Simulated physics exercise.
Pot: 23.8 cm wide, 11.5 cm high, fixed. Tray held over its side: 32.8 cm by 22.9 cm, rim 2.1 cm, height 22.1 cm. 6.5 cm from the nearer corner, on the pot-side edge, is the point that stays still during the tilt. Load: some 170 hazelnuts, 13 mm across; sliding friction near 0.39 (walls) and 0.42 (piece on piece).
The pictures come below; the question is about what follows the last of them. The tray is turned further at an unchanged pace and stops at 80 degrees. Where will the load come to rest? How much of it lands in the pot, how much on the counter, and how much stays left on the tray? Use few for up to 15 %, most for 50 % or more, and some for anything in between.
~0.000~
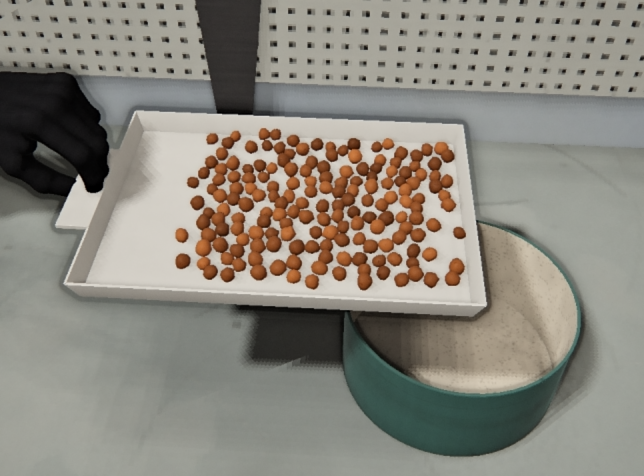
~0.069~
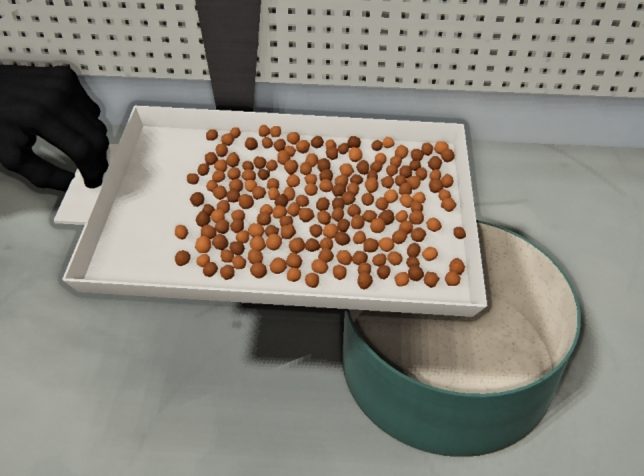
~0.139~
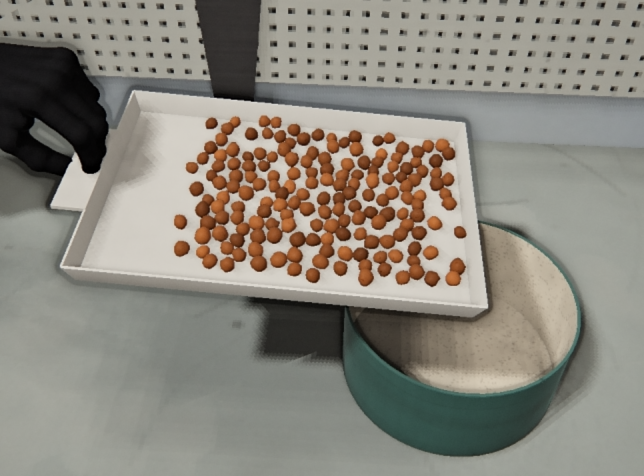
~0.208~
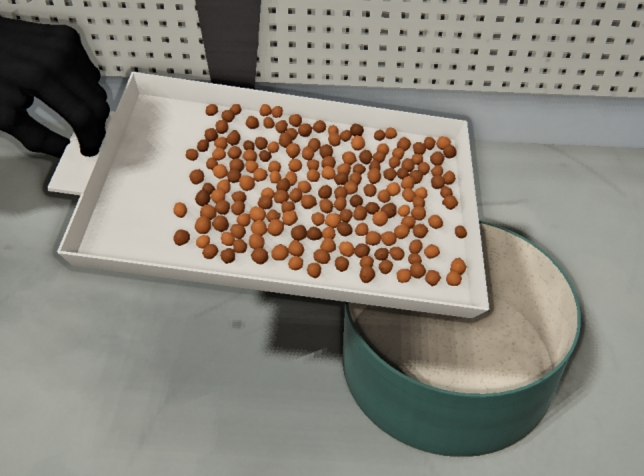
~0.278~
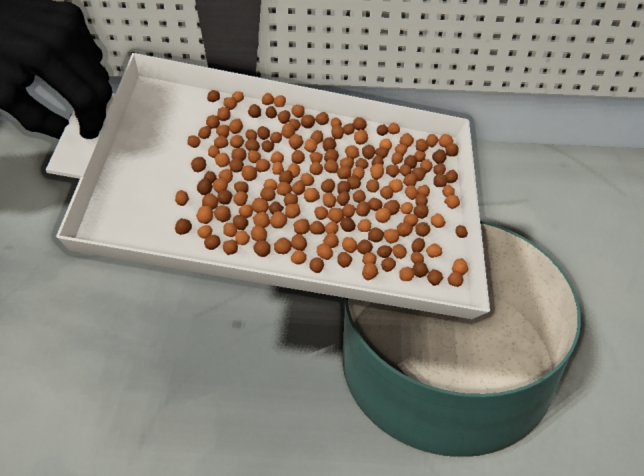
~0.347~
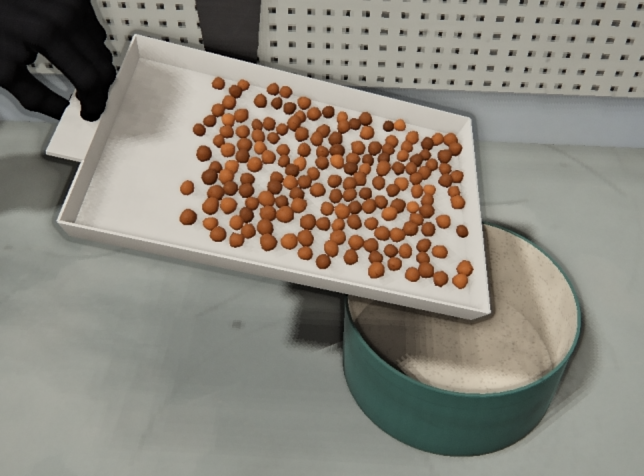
Share by place: Pot most, counter some, tray few.
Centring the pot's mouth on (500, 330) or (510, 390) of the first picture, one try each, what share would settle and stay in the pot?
The shares would be near 95 and 85 per cent respectively.
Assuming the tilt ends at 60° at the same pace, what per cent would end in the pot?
Share in the pot: Around 0 %.
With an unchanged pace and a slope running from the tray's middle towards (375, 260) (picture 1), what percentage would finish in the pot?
The share would be about 35 percent.
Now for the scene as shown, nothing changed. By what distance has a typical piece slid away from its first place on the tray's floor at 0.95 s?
By then it sits near 7 cm from where it began.
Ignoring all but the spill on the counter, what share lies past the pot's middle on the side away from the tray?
About 90 %.
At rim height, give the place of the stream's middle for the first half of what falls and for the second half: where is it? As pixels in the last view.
I'd mark about (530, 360) for the first half and about (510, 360) for the second.
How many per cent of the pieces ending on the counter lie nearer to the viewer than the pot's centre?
I'd put it at around 90 per cent.
Then, at 0.95 s, tilt 45 degrees; the tray holds 100 %, the pot 0 %.
After 1.36 s, tilt 66 degrees; the tray holds 100 %, the pot 0 %.
After 1.85 s, tilt 80 degrees; the tray holds 25 %, the pot 35 %.
At rest (3.4 s), pot 65 %, counter 35 %, tray 0 %.
